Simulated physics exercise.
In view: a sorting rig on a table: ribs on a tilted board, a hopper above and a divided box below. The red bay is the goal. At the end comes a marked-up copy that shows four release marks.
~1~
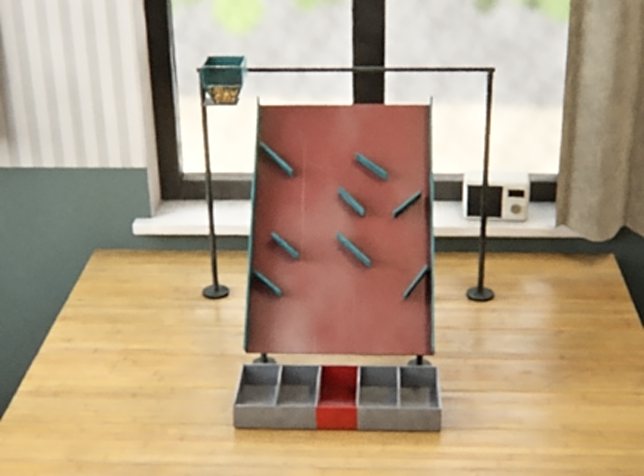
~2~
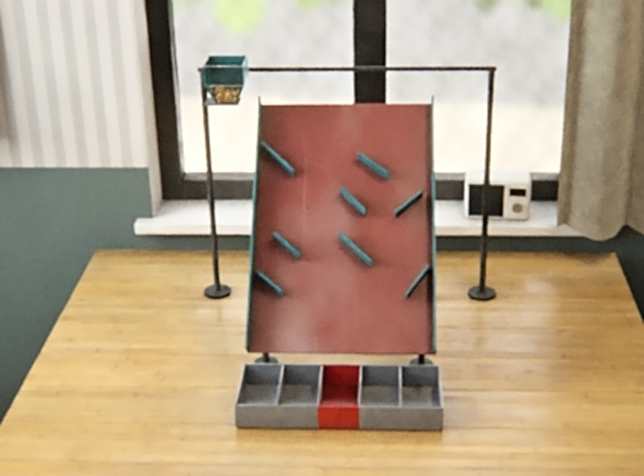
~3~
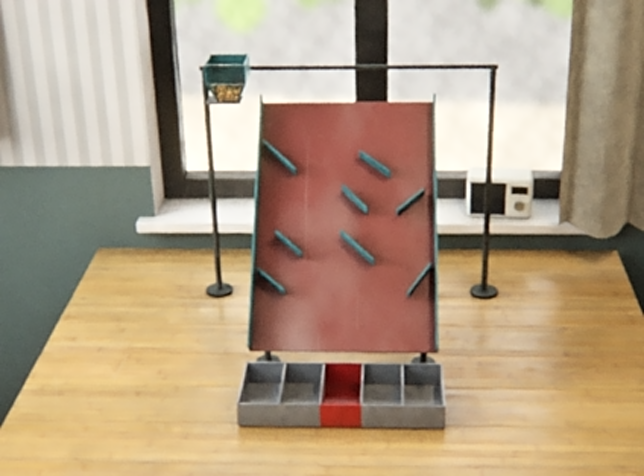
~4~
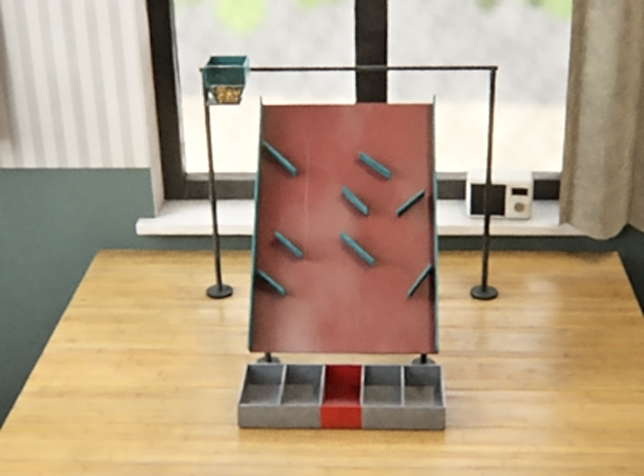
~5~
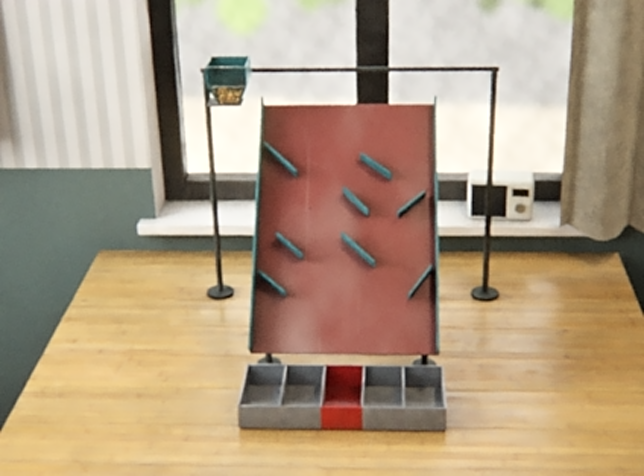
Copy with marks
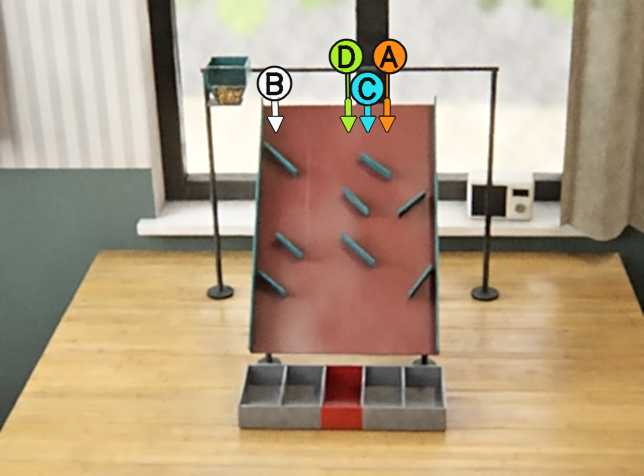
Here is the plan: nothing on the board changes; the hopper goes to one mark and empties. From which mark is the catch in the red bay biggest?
The answer is mark B.
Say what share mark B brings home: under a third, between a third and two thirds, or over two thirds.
It is between a third and two thirds.
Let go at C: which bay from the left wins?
The fourth.
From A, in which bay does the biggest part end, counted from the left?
The fourth.
On the marked copy, mark A meets the board at (387, 126); mark B meets the board at (275, 126); mark C meets the board at (367, 126); mark D meets the board at (348, 126).
With A, none at all in the red bay, close to two thirds in other bays, close to a third held on the board.
With B, close to half in the red bay, close to a quarter in other bays, a small share held on the board, a small share outside the box.
With C, only a few in the red bay, close to two thirds in other bays, close to a third held on the board.
With D, a small share in the red bay, the bulk in other bays, only a few held on the board, a small share outside the box.
